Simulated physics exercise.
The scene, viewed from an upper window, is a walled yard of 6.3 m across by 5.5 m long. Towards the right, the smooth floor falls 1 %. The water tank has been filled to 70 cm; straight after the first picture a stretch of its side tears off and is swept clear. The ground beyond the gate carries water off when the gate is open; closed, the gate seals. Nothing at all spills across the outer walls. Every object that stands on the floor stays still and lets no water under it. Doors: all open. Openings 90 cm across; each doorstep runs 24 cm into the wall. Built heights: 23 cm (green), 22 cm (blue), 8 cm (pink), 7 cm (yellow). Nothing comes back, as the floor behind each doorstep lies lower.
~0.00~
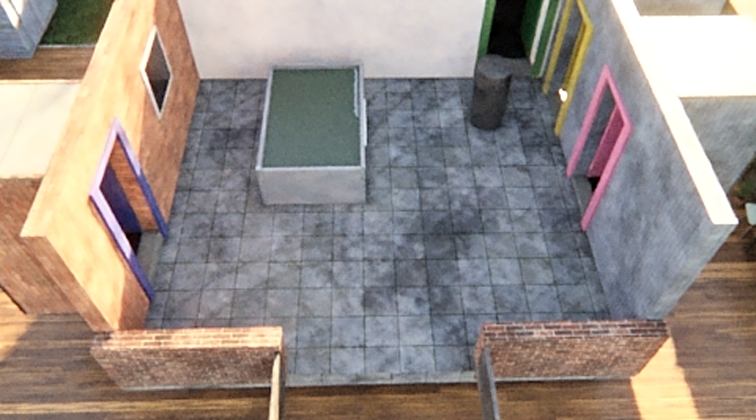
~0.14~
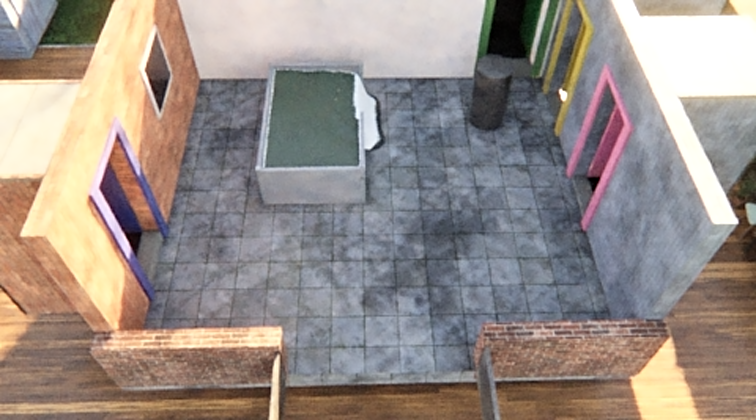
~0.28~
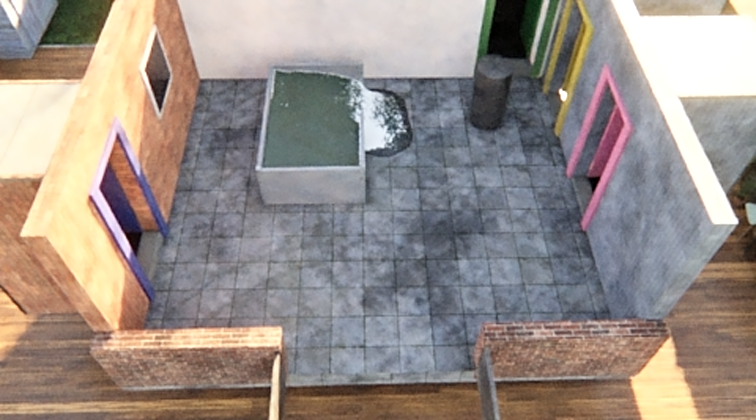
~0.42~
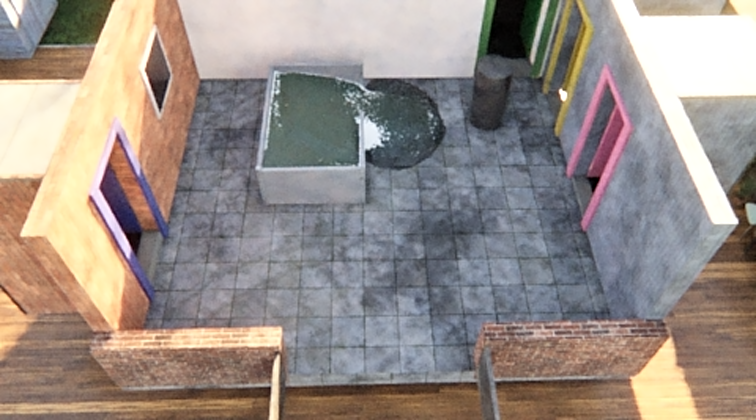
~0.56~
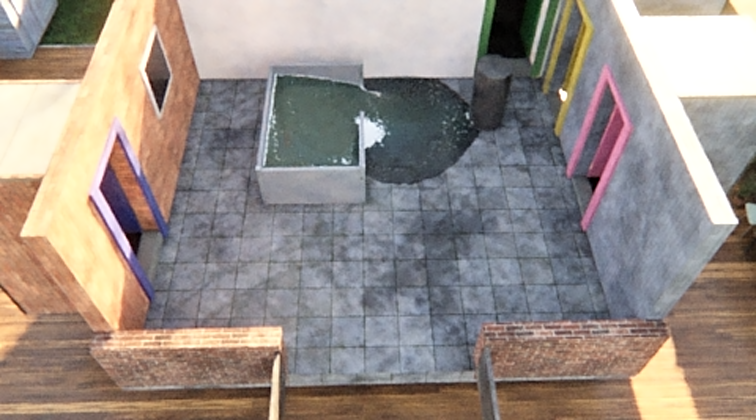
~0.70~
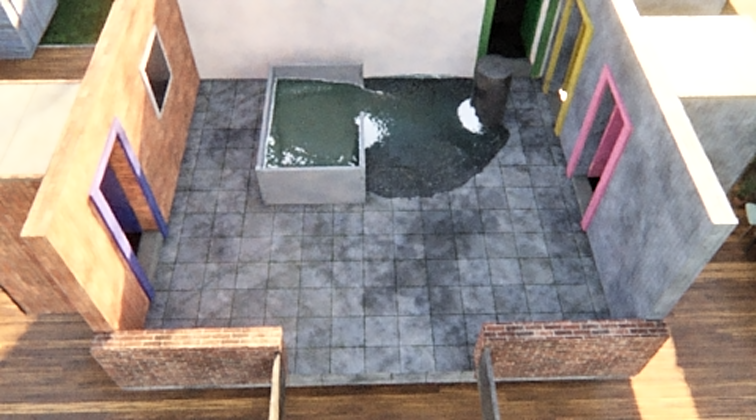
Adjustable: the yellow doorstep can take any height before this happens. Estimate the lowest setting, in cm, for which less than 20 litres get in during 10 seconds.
Around 27 cm.
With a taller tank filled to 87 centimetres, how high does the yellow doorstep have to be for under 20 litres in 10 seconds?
You'd need a step of close to 33 cm.
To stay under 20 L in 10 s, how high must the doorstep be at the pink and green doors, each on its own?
Close to 16 cm (pink) and close to 27 cm (green).
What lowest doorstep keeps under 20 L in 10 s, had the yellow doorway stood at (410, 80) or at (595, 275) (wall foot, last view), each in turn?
Around 19 and 12.5 cm respectively.
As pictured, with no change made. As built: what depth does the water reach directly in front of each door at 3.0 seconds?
Depth (cm): Green 26 / blue 0 / pink 14 / yellow 23.
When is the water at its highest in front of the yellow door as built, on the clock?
It peaks around 2.4 s.
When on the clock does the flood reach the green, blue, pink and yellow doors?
Arrives: Green 0.9 s / blue 7.0 s / pink 1.4 s / yellow 1.3 s.
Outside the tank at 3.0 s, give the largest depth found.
30 cm.
After 1.4 s water covers 25 % of the floor, deepest (41 cm) near (534, 80); 7 cm at the yellow door, 0 litres in over its 7 cm doorstep.
After 3.0 s water covers 35 % of the floor, deepest (30 cm) near (535, 86); 23 cm at the yellow door, 114 litres in over its 7 cm doorstep.
After 10.0 s water covers 90 % of the floor, deepest (12 cm) near (595, 351); 8 cm at the yellow door, 352 litres in over its 7 cm doorstep.
At the yellow door as built, the water arrived by 1.4 s and peaked near 24 cm at 2.4 s.
Run again over the same 10 s with other heights there, 47 litres in over 22 cm, 10 litres over 30 cm. The limit of 20 litres is kept from about 27 cm up.
